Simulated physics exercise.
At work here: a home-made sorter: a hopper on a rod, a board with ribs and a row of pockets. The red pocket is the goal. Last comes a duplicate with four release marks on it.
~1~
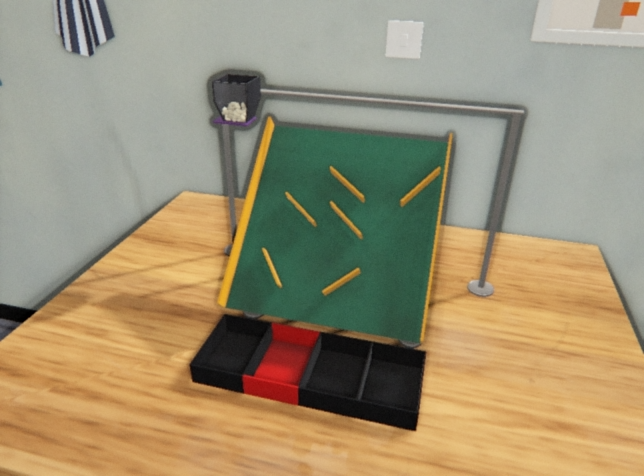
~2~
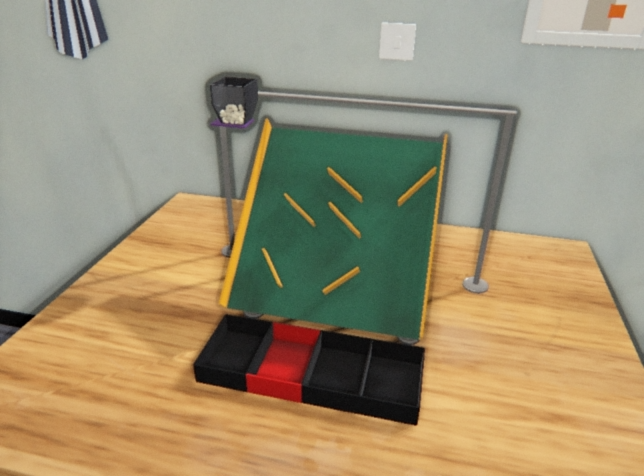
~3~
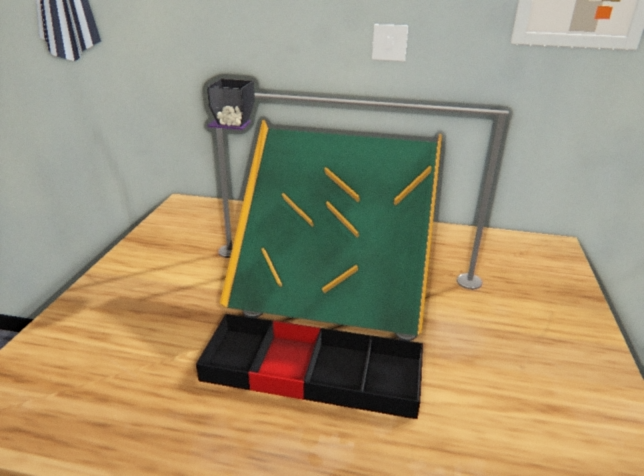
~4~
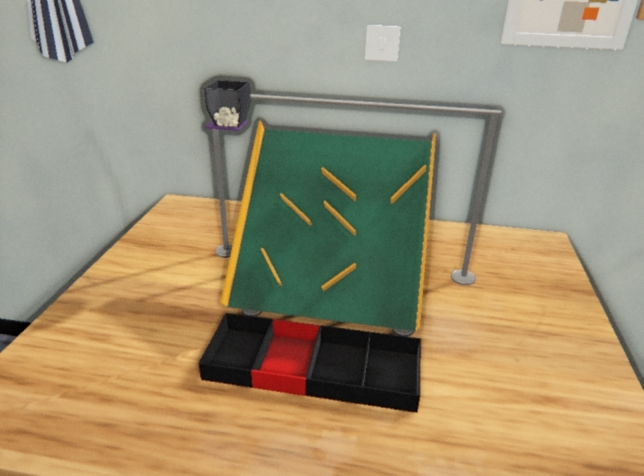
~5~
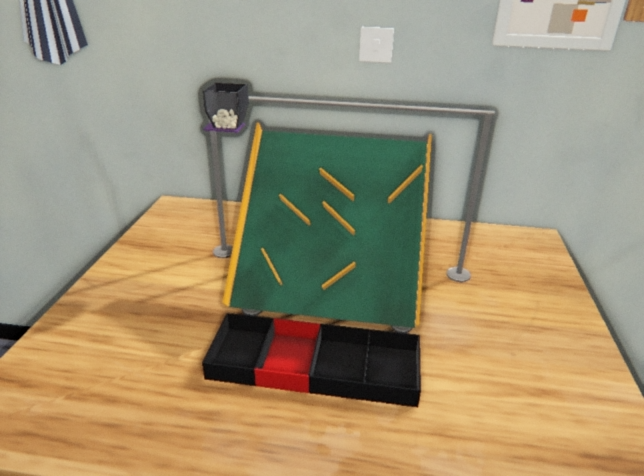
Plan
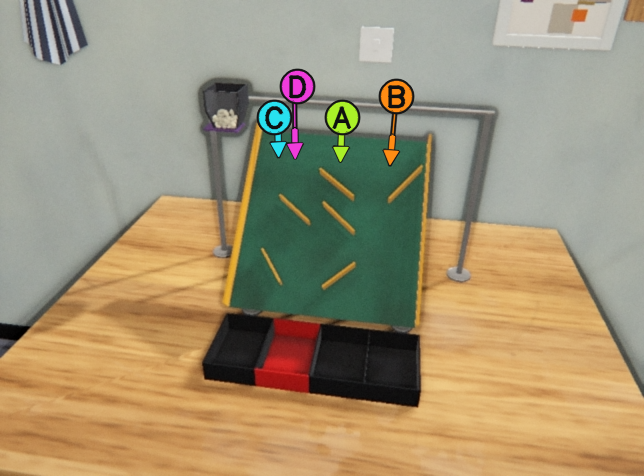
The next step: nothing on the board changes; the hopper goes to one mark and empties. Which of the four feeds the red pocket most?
Mark D.
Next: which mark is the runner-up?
Here it is mark C.
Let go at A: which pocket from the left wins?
The fourth.
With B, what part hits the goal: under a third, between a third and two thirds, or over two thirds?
It is under a third.
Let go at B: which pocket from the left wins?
It is the third one.
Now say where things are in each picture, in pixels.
The first frame shows hopper at (239, 111), white beans, door shut.
The second frame shows ribs (328, 168) to (361, 197), (399, 201) to (436, 167).
The third frame shows ribs (283, 194) to (311, 222), (327, 202) to (357, 233).
The fourth frame shows ribs (262, 248) to (279, 282), (322, 287) to (355, 264).
The fifth frame shows red pocket at (282, 380), number 2 of 4 from the left.
On the marked copy, mark A meets the board at (340, 156); mark B meets the board at (390, 159); mark C meets the board at (278, 151); mark D meets the board at (295, 153).
If A is chosen, a small part in the red pocket, about two thirds in other pockets, about a quarter held on the board.
If B is chosen, a small part in the red pocket, most in other pockets.
If C is chosen, about a quarter in the red pocket, about two thirds in other pockets, a stray few held on the board.
If D is chosen, about a third in the red pocket, about a third in other pockets, about a quarter held on the board.
